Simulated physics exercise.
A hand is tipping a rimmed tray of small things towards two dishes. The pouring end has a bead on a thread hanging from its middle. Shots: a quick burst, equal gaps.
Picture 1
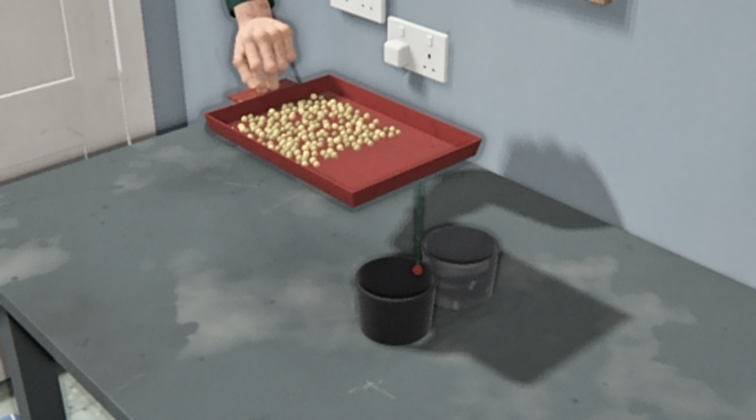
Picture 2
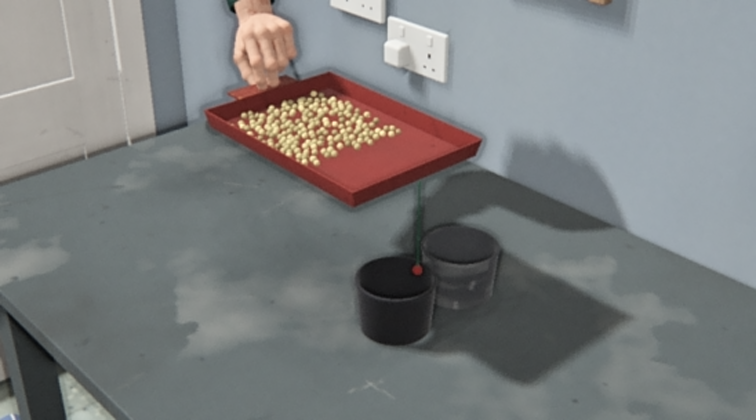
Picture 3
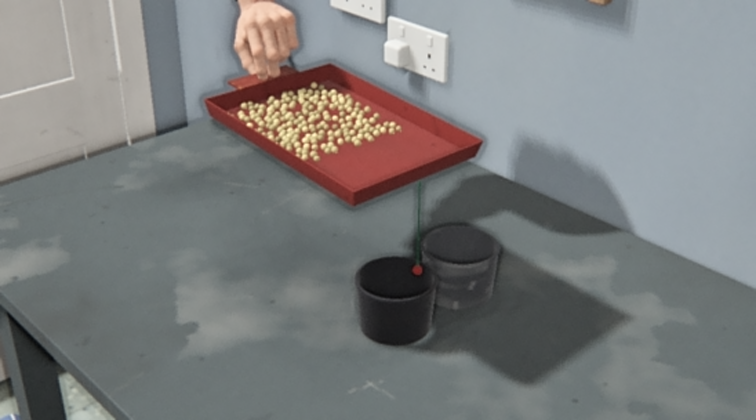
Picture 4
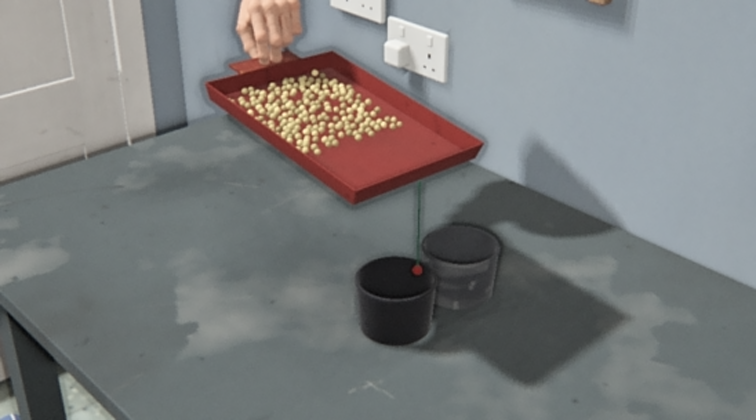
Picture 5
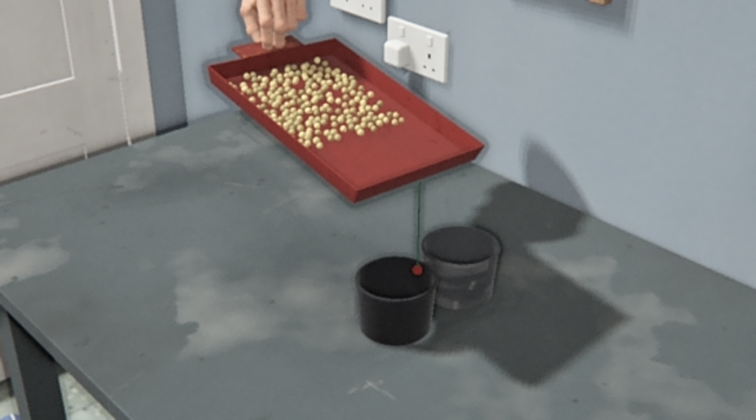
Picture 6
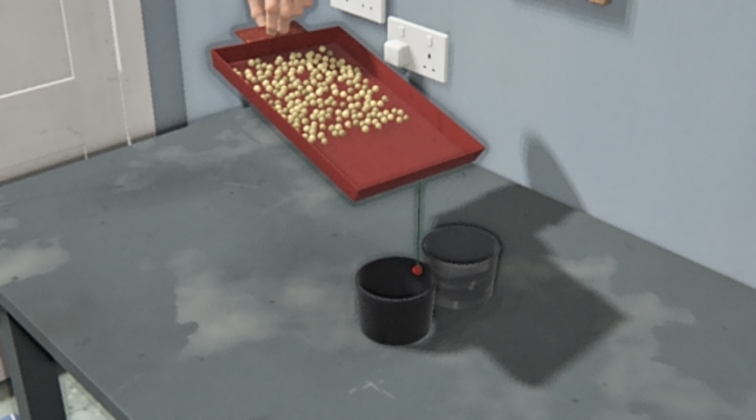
Hand gradually raising the handle end of a red tray of small pale beans above two dark dishes on a grey table.
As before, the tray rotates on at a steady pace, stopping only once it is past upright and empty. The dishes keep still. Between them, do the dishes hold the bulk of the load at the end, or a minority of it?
The dishes secure under fifty percent.
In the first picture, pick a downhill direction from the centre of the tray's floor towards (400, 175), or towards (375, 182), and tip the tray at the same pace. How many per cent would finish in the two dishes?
About 0 % and about 0 %.
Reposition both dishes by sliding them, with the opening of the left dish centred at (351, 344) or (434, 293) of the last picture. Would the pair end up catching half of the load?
Taking them in turn, it's short of half and then beyond half.
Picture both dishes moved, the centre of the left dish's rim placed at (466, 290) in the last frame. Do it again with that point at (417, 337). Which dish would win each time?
Placement one: The left-positioned dish. Placement two: The right-positioned dish.
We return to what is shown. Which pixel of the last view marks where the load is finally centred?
It settles centred around (511, 324).
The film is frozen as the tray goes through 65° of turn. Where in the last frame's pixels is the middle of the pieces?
Roughly at (456, 166).
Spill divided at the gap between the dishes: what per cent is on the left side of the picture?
It works out to some 0 per cent.
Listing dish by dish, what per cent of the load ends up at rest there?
Left dish: 0 per cent; right dish: 20 per cent.
Soon after the last picture, tray tipped steeply; most on the tray; about a quarter outside both; a small part in the air.
A little later, tray tipped past a quarter turn; a small part on the tray; a small part in the right dish; about half outside both; about a third in the air.
Later still, tray tipped past a quarter turn; about a quarter in the right dish; most outside both.
At rest, tray tipped past a quarter turn; none in the left dish; about a quarter in the right dish; most outside both.
